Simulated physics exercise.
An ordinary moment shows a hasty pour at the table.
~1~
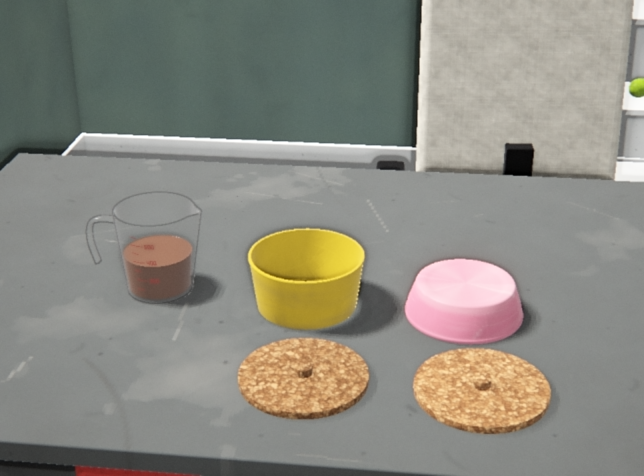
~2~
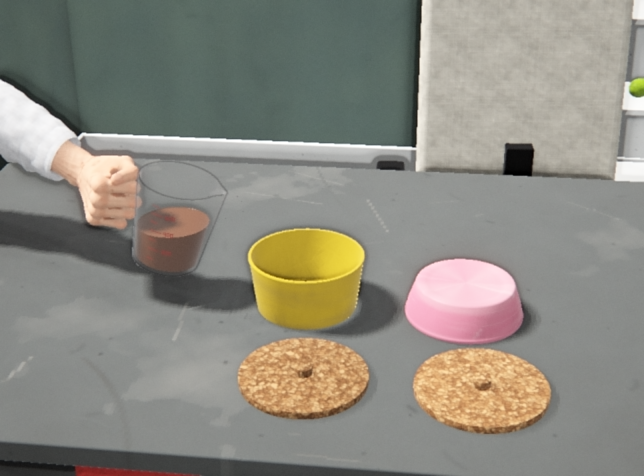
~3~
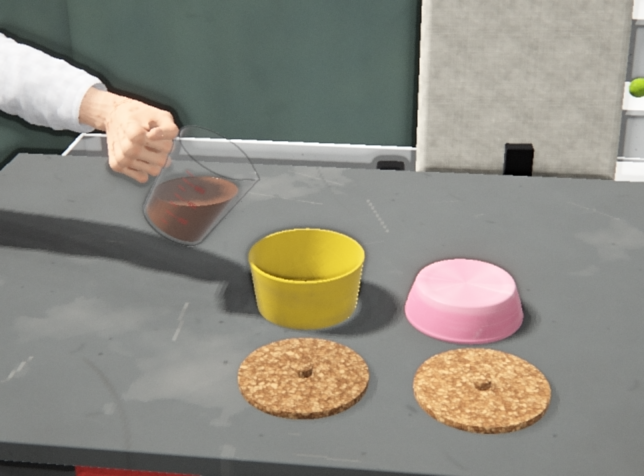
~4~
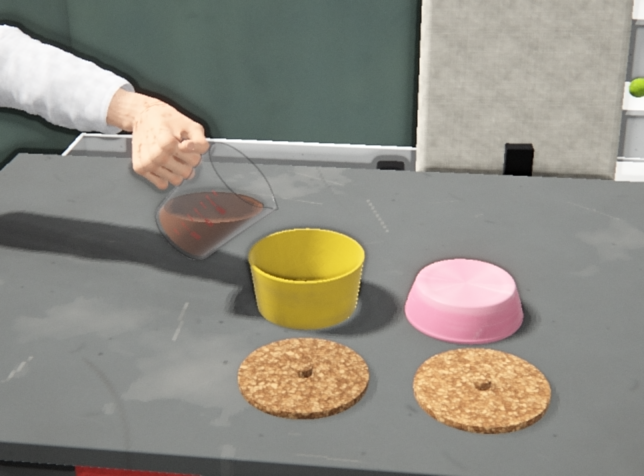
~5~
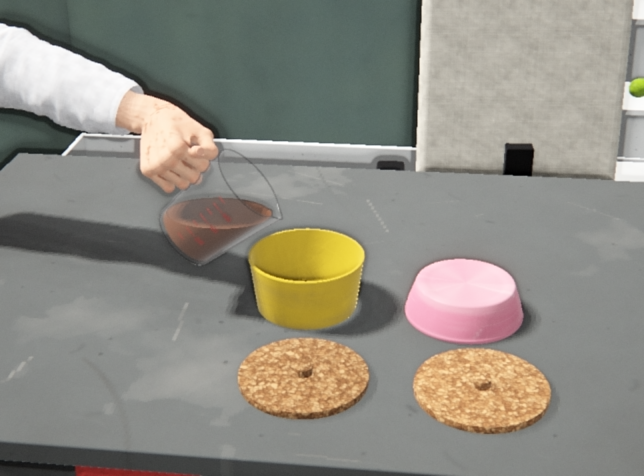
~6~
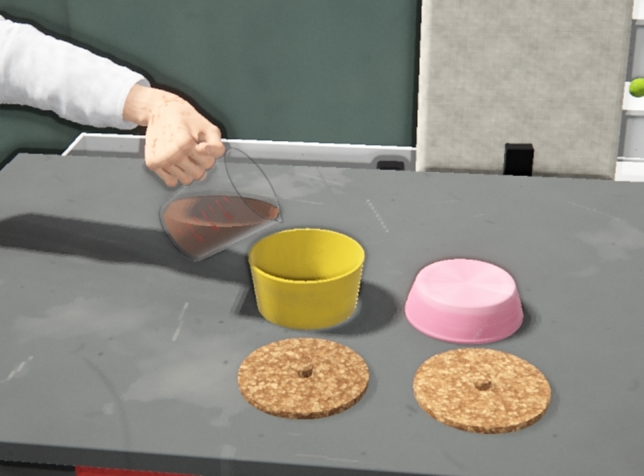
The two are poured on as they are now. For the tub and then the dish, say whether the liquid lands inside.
Result: The tub gets some, the dish gets nothing.
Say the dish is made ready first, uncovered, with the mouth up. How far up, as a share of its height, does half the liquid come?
About 30 percent of its height.
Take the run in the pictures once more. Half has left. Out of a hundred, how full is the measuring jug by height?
It comes out at some 25 per cent.
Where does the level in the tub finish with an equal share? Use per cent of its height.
About 15%.
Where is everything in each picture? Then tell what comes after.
All stand on the top; measuring jug (157, 246) about half full; tub (307, 281) open; dish (465, 300) upside down, in the first frame.
The hand lifts the measuring jug; measuring jug about half full, surface at (172, 223); tub (307, 281) open, in the second frame.
Tilting; measuring jug (196, 187) tipped 30° with all of its load; dish (465, 300) upside down, in the third frame.
No stream yet; measuring jug (213, 203) tipped 45° with all of its load; tub (307, 281) open, in the fourth frame.
Still nothing leaves it; measuring jug (218, 209) tipped 45° with all of its load; dish (465, 300) upside down, in the fifth frame.
On the point of pouring; measuring jug (219, 206) tipped 50° with all of its load; tub (307, 281) open; dish (465, 300) upside down, in the sixth frame.
Soon after, the cocoa goes into the tub.
Later, it runs off the upturned base of the dish.
In the end, the tub has its share inside; the dish is empty, in a puddle.
